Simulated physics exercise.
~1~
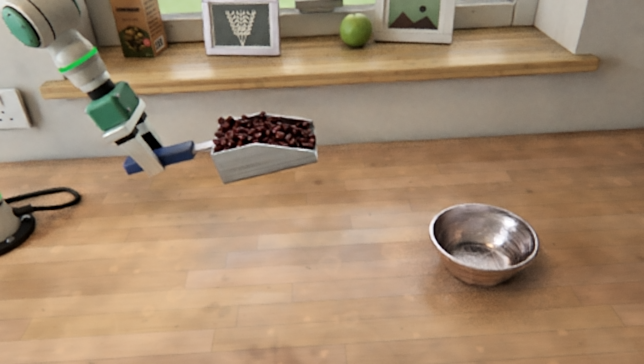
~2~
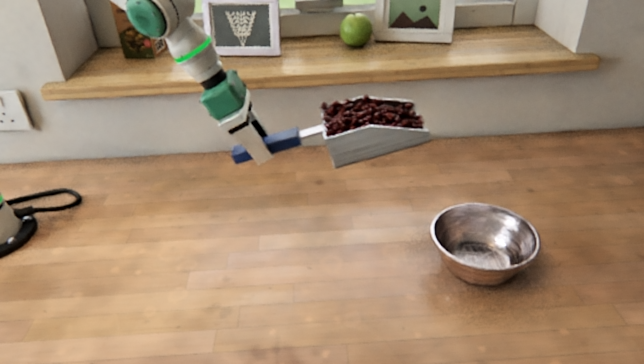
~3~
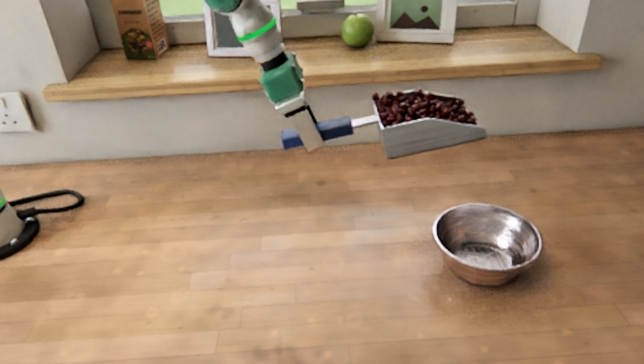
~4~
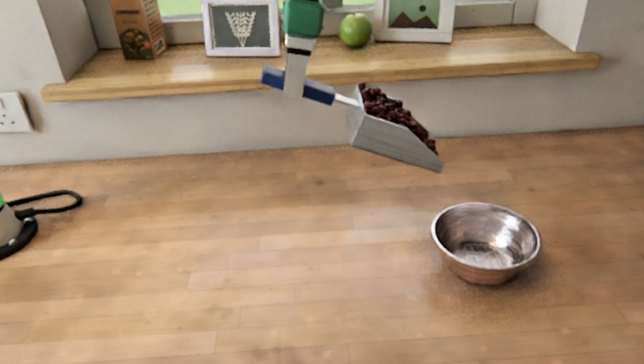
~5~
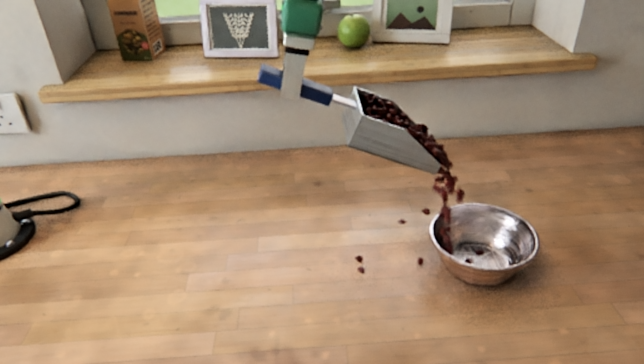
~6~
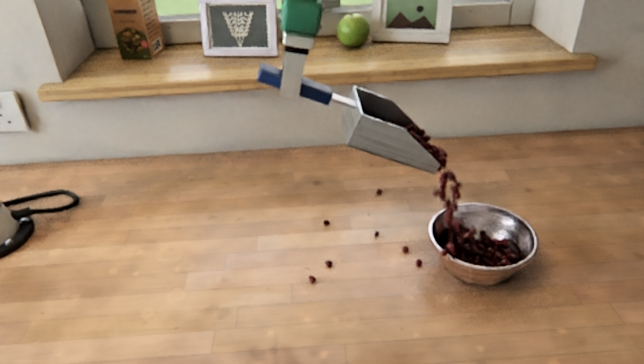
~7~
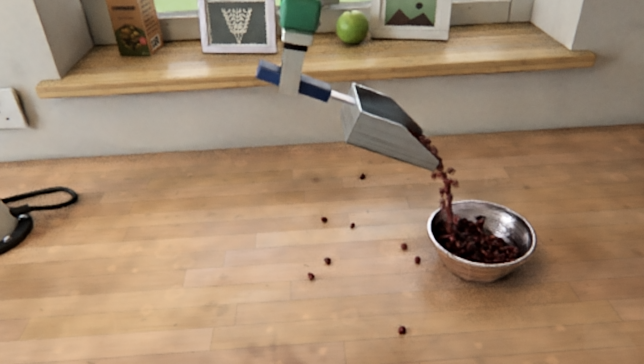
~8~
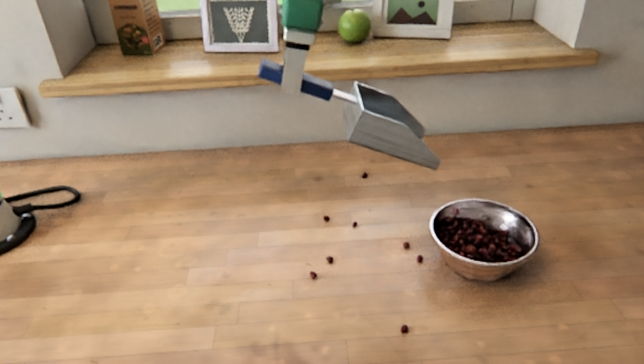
A white and green robot arm holds a grey scoop with a blue handle, heaped with dark red beans, above a wooden counter seen from the front and slightly above. A shiny metal bowl stands at the right, and a green apple, framed artworks and a carton sit on the windowsill behind. The arm carries the scoop rightward, then draws back a little and tips it forward toward the bowl. Beans slide off the front edge and stream into the bowl, while a few scatter across the counter. Finally the scoop hangs empty and tilted, with most beans piled in the bowl and several lying to its left.
